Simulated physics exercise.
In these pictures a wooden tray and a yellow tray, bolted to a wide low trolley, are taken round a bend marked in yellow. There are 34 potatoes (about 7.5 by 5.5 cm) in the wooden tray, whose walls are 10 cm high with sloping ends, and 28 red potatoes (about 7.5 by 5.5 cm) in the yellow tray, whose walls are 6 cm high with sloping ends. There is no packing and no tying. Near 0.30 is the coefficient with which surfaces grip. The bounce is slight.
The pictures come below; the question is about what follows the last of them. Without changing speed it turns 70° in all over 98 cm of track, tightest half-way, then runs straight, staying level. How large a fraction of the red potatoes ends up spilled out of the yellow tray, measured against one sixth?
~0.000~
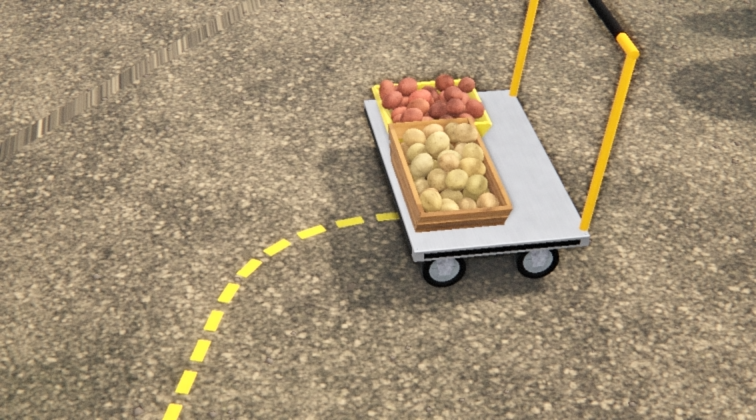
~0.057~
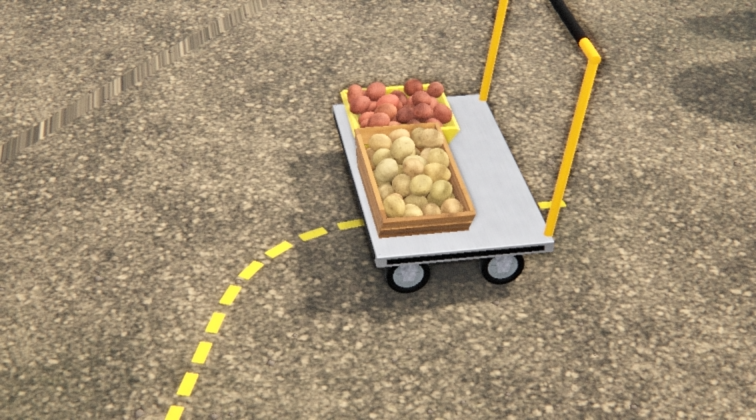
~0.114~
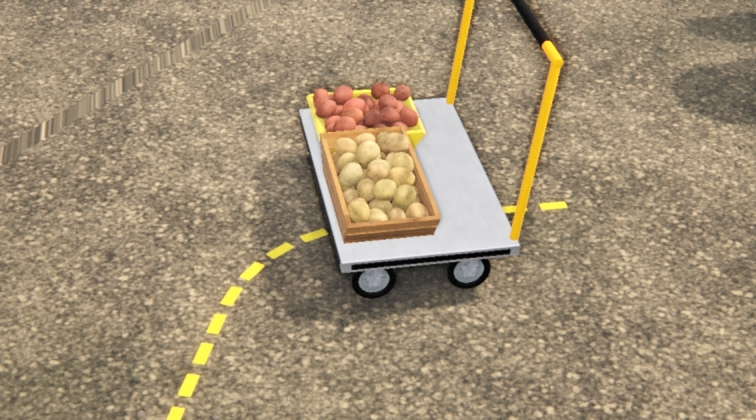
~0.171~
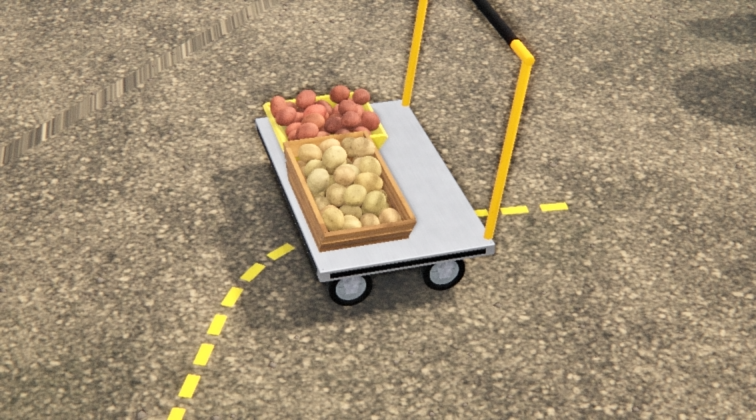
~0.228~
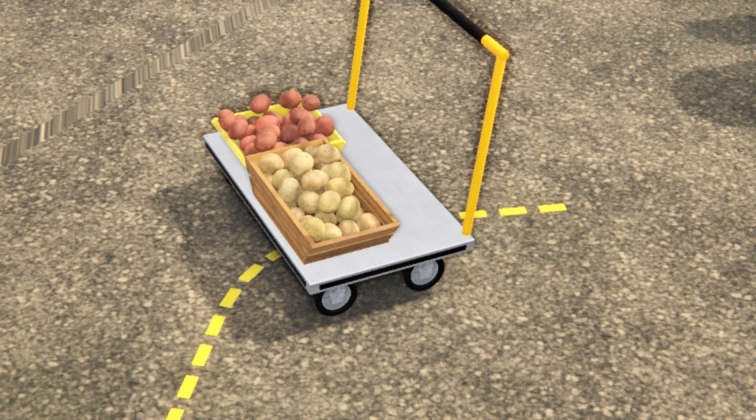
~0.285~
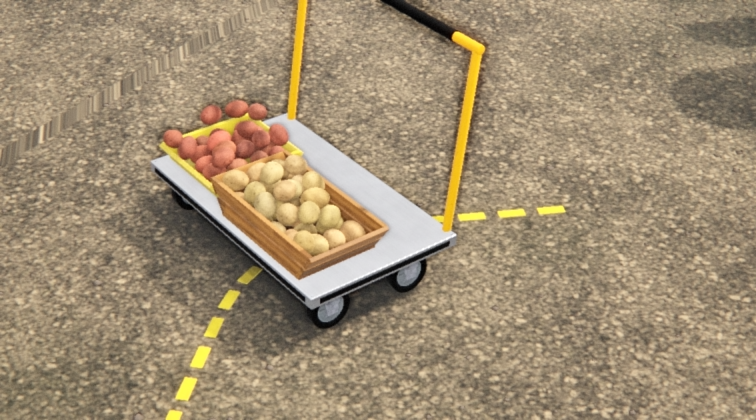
The spilled fraction is larger than one sixth.
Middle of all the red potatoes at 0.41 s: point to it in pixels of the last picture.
Middle: About (143, 201) px.
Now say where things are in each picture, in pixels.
In the first picture (places track the rim corner closest to us here), yellow tray (its farthest corner) (469, 80); wooden tray (422, 213); heading changed by 0°, 0 cm rolled; all still inside.
The second picture shows yellow tray (438, 85); wooden tray (385, 218); heading changed by 0°, 12 cm rolled.
The third picture shows yellow tray (404, 88); wooden tray (349, 224); heading changed by 1°, 24 cm rolled.
The fourth picture shows yellow tray (360, 92); wooden tray (326, 232); heading changed by 7°, 36 cm rolled.
The fifth picture shows yellow tray (306, 100); wooden tray (313, 244); heading changed by 16°, 47 cm rolled.
The sixth picture shows yellow tray (249, 114); wooden tray (311, 258); heading changed by 28°, 59 cm rolled; 1 out, the lowest potato at (211, 115).
After 0.32 s, the wooden tray has all 34 and the yellow tray is down by 3 of 28.
After 0.41 s, the wooden tray has all 34 and the yellow tray is down by 4 of 28.
After 0.55 s, the wooden tray is down by 1 of 34 and the yellow tray is down by 8 of 28.
Outcome (at 1.00 s), the wooden tray is down by 1 of 34 and the yellow tray is down by 11 of 28. Asked share, 11 of 28, 39 per cent.
